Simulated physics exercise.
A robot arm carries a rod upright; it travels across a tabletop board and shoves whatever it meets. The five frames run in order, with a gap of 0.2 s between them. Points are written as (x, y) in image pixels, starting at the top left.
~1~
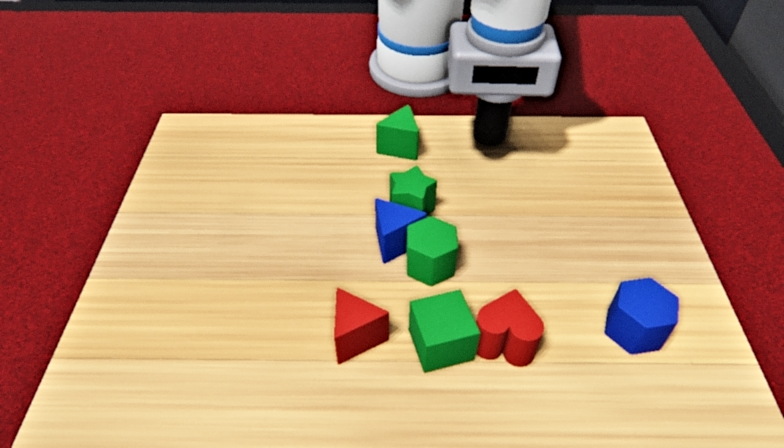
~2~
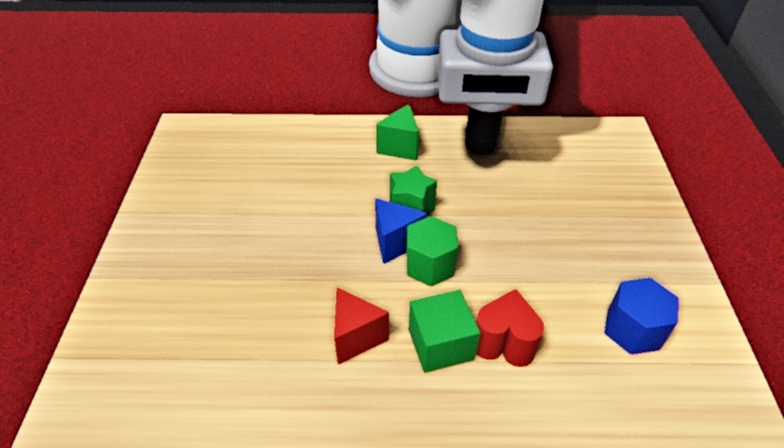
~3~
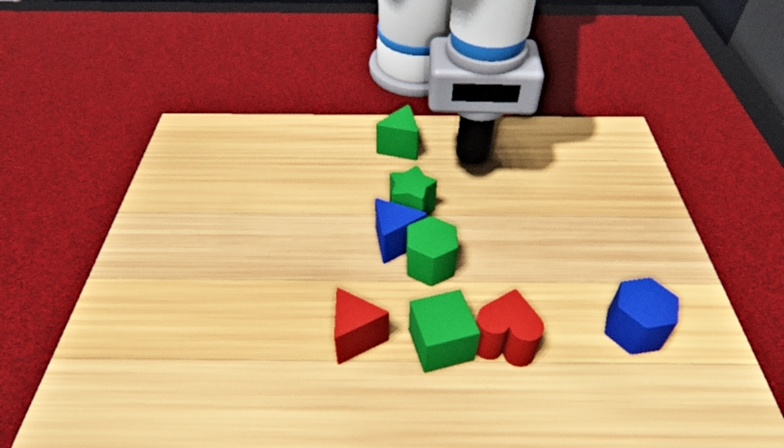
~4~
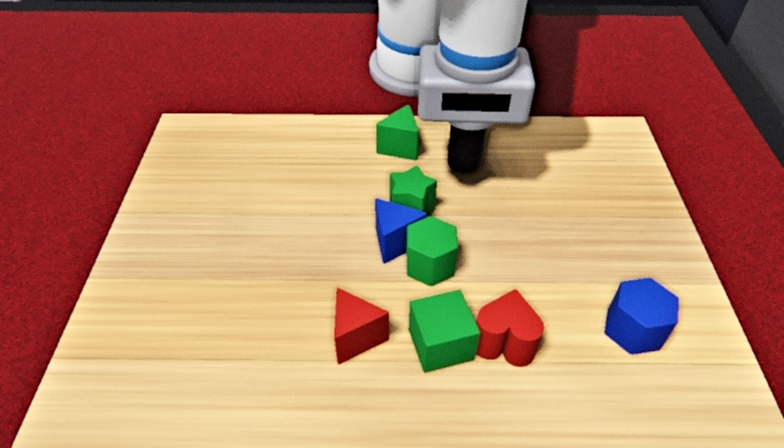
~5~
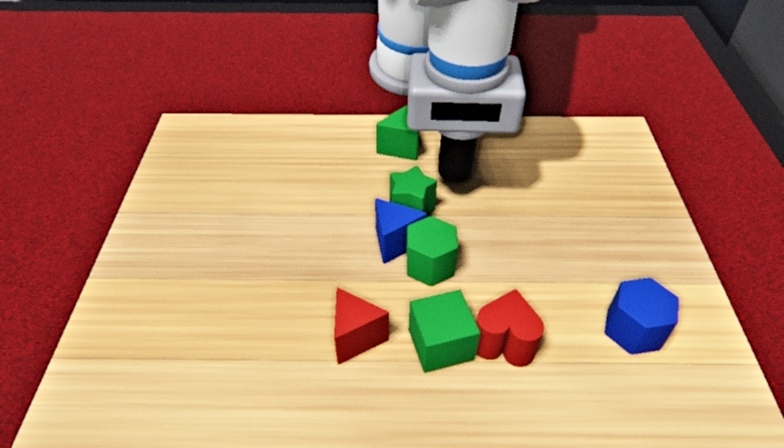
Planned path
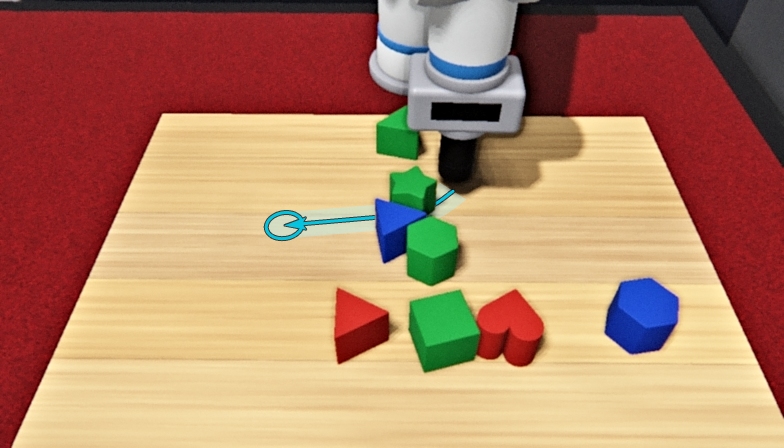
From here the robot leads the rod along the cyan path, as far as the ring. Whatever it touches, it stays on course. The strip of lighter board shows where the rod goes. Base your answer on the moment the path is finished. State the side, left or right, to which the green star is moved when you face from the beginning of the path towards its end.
Taking start-to-end as forward, the block's sideways shift goes to the left.
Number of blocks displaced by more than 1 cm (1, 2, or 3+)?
There will be two blocks that move more than 1 cm.
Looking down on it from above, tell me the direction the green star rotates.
Viewed from the top, it goes anticlockwise.
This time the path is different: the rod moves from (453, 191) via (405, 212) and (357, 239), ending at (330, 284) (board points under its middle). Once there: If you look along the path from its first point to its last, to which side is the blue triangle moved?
Left-hand side.
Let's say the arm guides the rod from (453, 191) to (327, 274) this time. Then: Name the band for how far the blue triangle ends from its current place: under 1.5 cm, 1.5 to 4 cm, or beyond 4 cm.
My estimate: Beyond 4 cm.
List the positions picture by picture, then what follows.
Rod's lower end at (489, 137); blue triangle at (395, 214); green star at (412, 181); green hexagonal block at (433, 236), in the first picture.
Rod at (481, 146); blocks still, in the second picture.
Rod at (472, 154); blocks still, in the third picture.
Rod at (464, 163); blocks still, in the fourth picture.
Rod at (455, 172); blue triangle at (395, 214); green star at (412, 181); green hexagonal block at (433, 236), in the fifth picture.
Drawn move, from (453, 191) by way of (406, 214) and (346, 220) to (284, 225).
What follows on the original path. One third of the way, rod at (406, 195); blue triangle at (376, 227), turned 30° anticlockwise; green star at (374, 196), turned 15° clockwise.
Two thirds of the way, rod at (344, 201); blue triangle at (375, 228), turned 35° anticlockwise; green star at (312, 207).
At the end, rod at (281, 206); blue triangle at (375, 228), turned 35° anticlockwise; green star at (268, 222), turned 40° anticlockwise; green hexagonal block still.
